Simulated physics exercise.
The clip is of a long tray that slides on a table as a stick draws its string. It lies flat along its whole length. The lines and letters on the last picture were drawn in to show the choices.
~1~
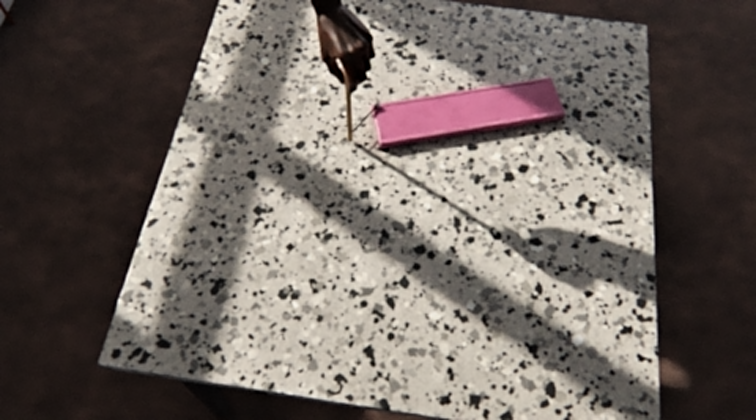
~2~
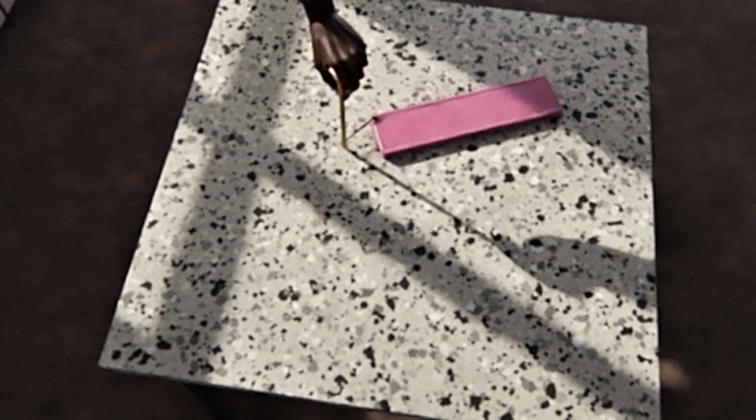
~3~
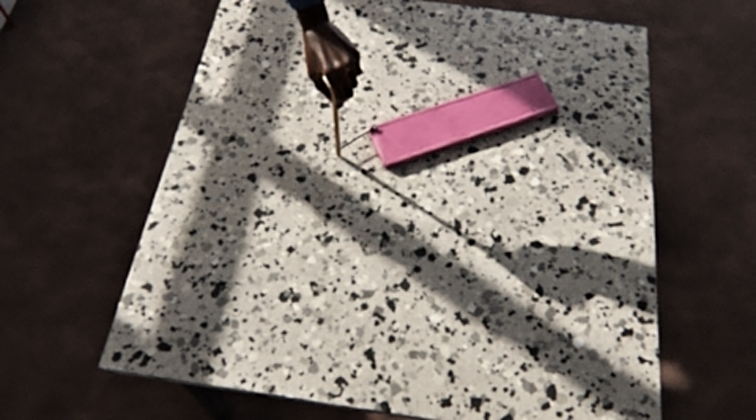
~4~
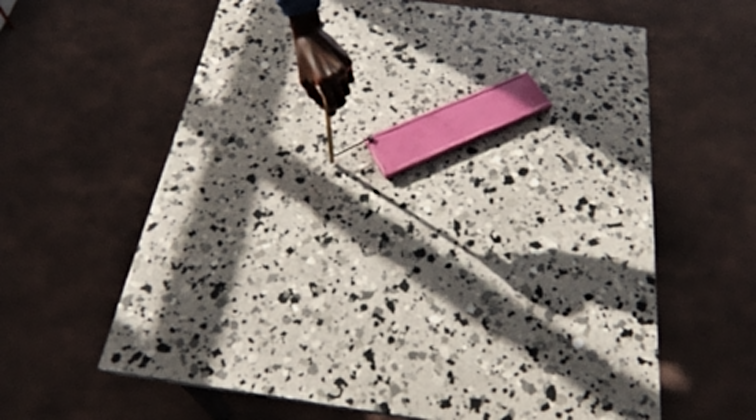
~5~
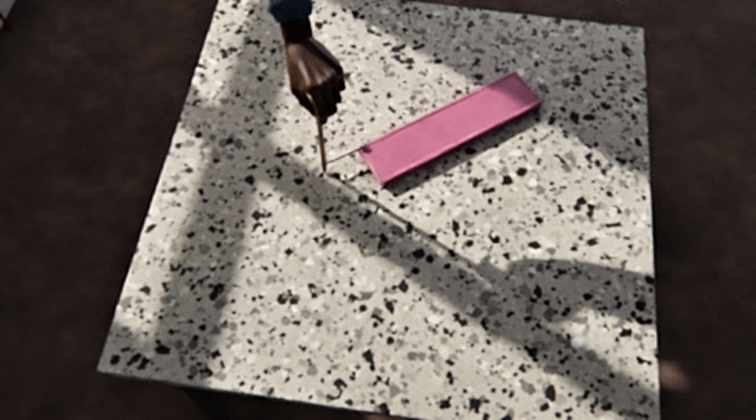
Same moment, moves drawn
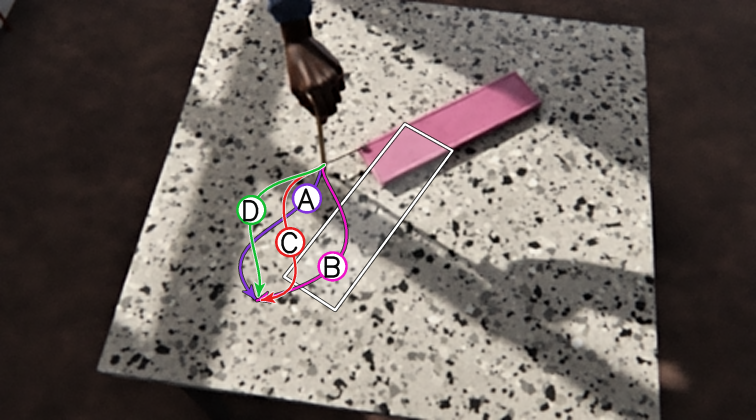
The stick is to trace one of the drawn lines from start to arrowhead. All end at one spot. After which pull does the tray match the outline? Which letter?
B is the one.
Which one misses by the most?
Path D.
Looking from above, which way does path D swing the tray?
Anticlockwise.
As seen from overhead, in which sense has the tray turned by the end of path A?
On that path, anticlockwise.
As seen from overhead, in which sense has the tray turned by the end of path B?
Anticlockwise.
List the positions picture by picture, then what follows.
The first picture shows pink tray (468, 109).
The second picture shows pink tray (467, 113).
The third picture shows pink tray (465, 117).
The fourth picture shows pink tray (460, 121).
The fifth picture shows pink tray (452, 124).
On the copy, A from (324, 165) via (275, 225) to (255, 299); B from (324, 165) via (344, 249) to (257, 300); C from (324, 165) via (287, 230) to (262, 300); D from (324, 165) via (251, 210) to (259, 296); the outline at (372, 211).
On B. First, foot of the stick (345, 221), middle of the tray (442, 137).
Then, foot of the stick (317, 279), middle of the tray (412, 178).
Finally, foot of the stick (257, 301), middle of the tray (373, 210); it lies in the outline.
By contrast, A leaves its middle at (349, 193); C leaves its middle at (361, 199); D leaves its middle at (348, 190).
